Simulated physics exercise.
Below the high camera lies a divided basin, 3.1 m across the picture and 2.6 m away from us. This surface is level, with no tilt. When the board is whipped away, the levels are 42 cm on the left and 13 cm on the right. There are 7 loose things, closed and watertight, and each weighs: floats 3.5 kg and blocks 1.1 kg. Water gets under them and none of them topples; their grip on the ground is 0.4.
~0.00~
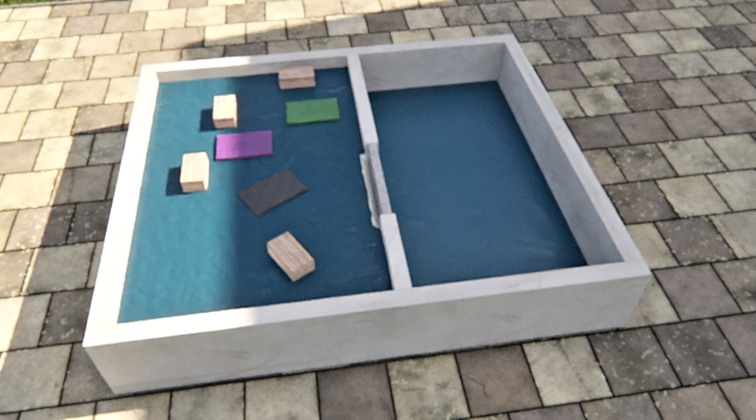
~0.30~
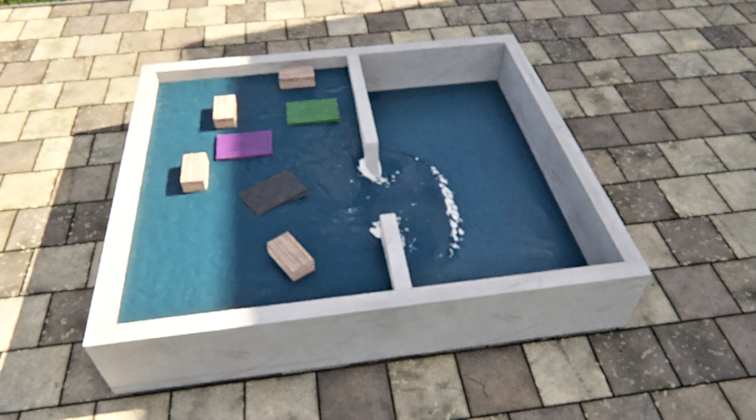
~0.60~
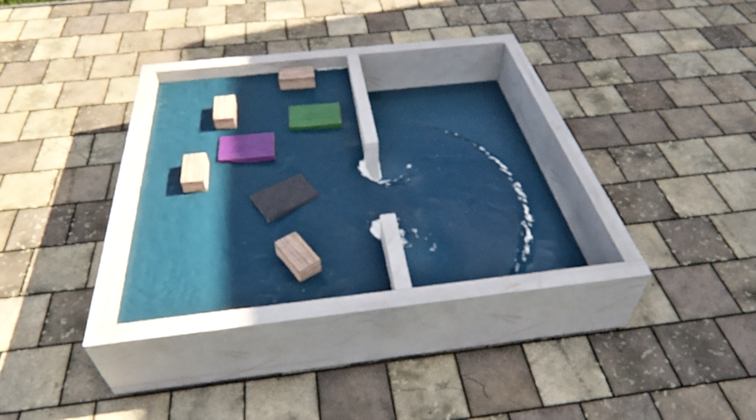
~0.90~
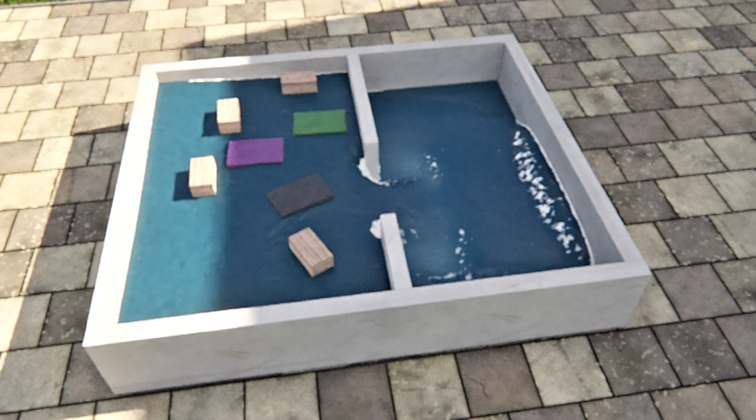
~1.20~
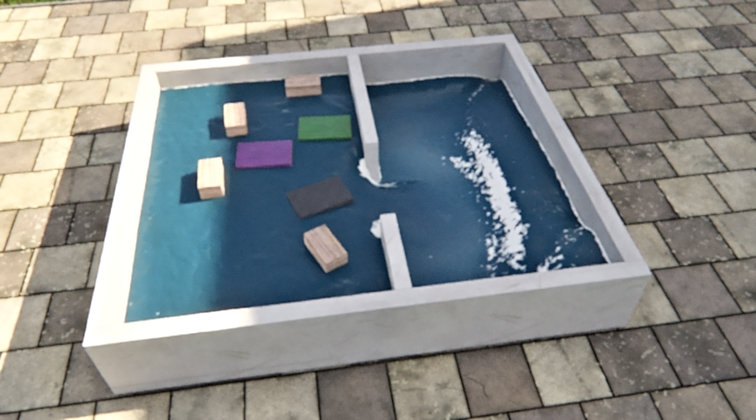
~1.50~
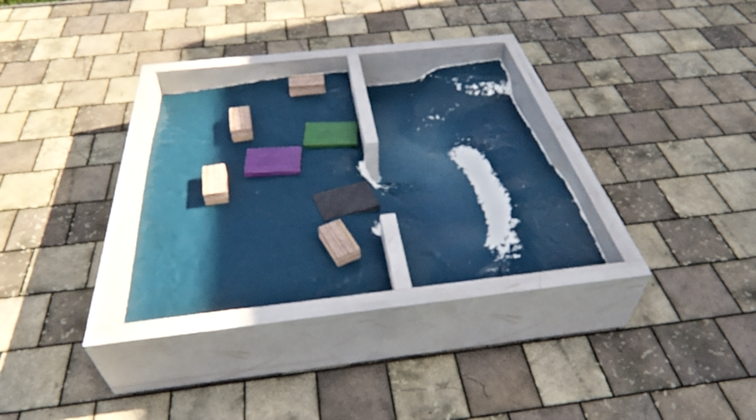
A white-walled basin split by a central divider sits on grey and tan paving, seen from high above by a still camera. Purple, green and dark grey flat floats and four pale wooden blocks sit in the blue water on the left, with open water on the right. The divider's middle board vanishes, foamy waves sweep right and rebound from the far wall, and the floats and blocks drift slowly rightward.
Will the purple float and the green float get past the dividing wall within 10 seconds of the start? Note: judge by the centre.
When time runs out, the purple float is not yet beyond and the green float is not yet beyond.
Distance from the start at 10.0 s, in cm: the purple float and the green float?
50 cm, then 30 cm, roughly.
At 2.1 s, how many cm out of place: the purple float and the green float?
I'd say about 40 and 50 centimetres.
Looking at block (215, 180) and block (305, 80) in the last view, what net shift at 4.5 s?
Shifts: 20 cm / 10 cm.
After 2.1 s the purple float is near (282, 173), 0.4 m from its start, afloat; the green float is near (337, 154), 0.5 m from its start, afloat; 1 of 7 are over the mark; 7 afloat.
After 4.5 s the purple float is near (248, 187), 0.4 m from its start, afloat; the green float is near (316, 151), 0.4 m from its start, afloat; 1 of 7 are over the mark; 7 afloat.
After 7.0 s the purple float is near (234, 190), 0.4 m from its start, afloat; the green float is near (317, 143), 0.3 m from its start, afloat; 1 of 7 are over the mark; 7 afloat.
After 10.0 s the purple float is near (213, 200), 0.5 m from its start, afloat; the green float is near (306, 147), 0.3 m from its start, afloat; 1 of 7 are over the mark; 7 afloat.
